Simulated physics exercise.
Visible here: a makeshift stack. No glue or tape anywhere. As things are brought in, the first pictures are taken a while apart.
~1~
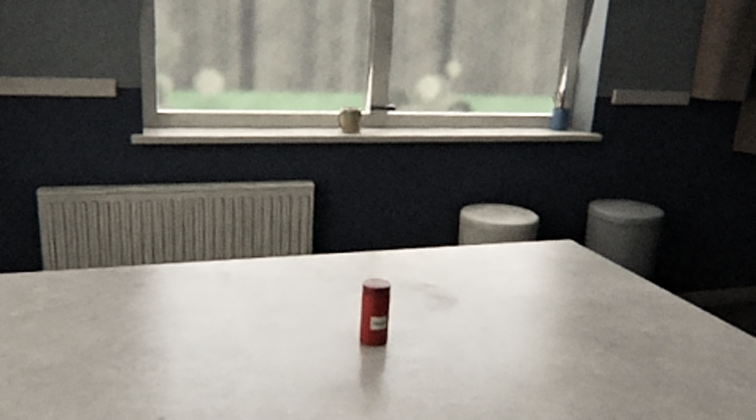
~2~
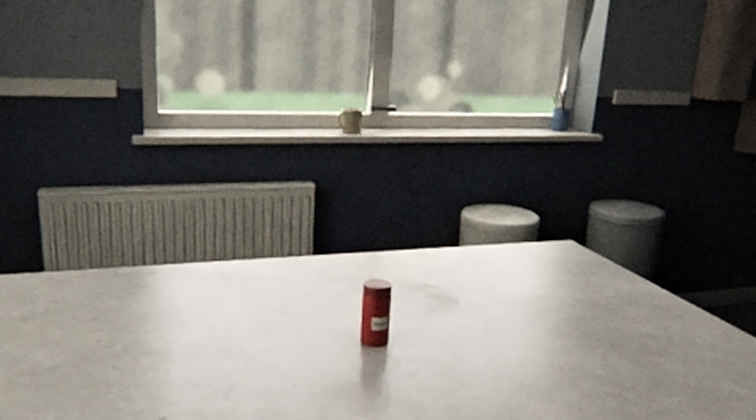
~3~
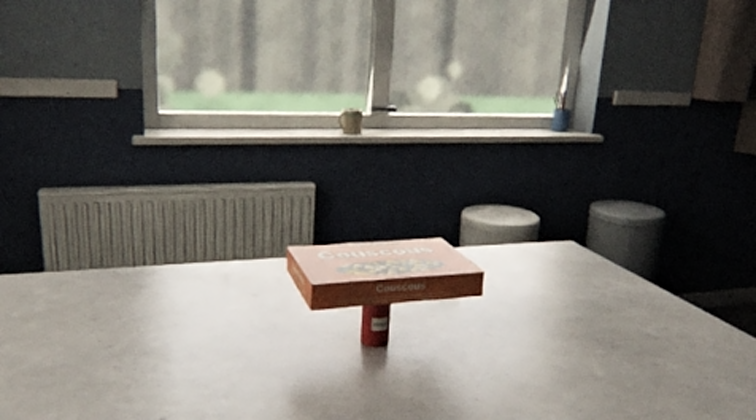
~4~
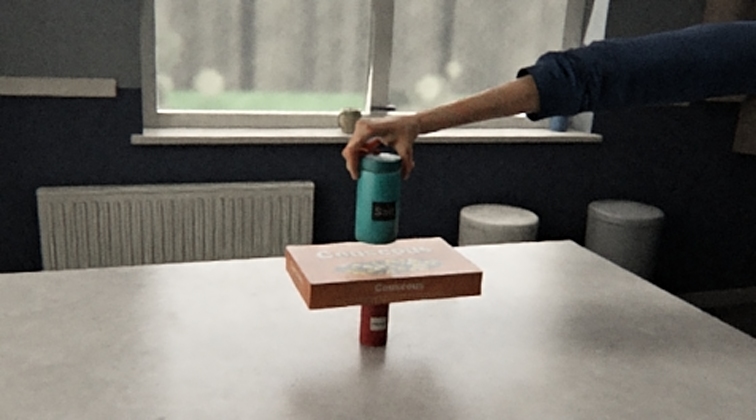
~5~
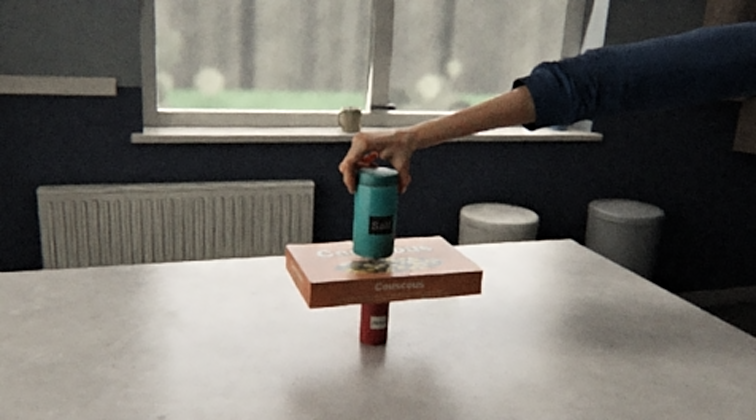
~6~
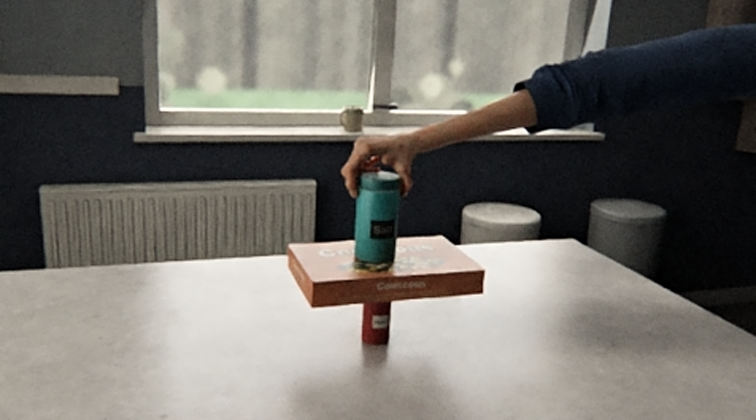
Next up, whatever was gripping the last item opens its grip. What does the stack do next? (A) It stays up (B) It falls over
It stays up (A).
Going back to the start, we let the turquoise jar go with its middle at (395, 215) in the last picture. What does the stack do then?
Stands.
Then, 0.10 s later than the last frame, all is still.
Then, 0.40 s later than the last frame, turquoise jar resting near (377, 217).
When it is over, all 3 as before. End places, in pixels of the last picture, turquoise jar near (377, 217). The stack holds.
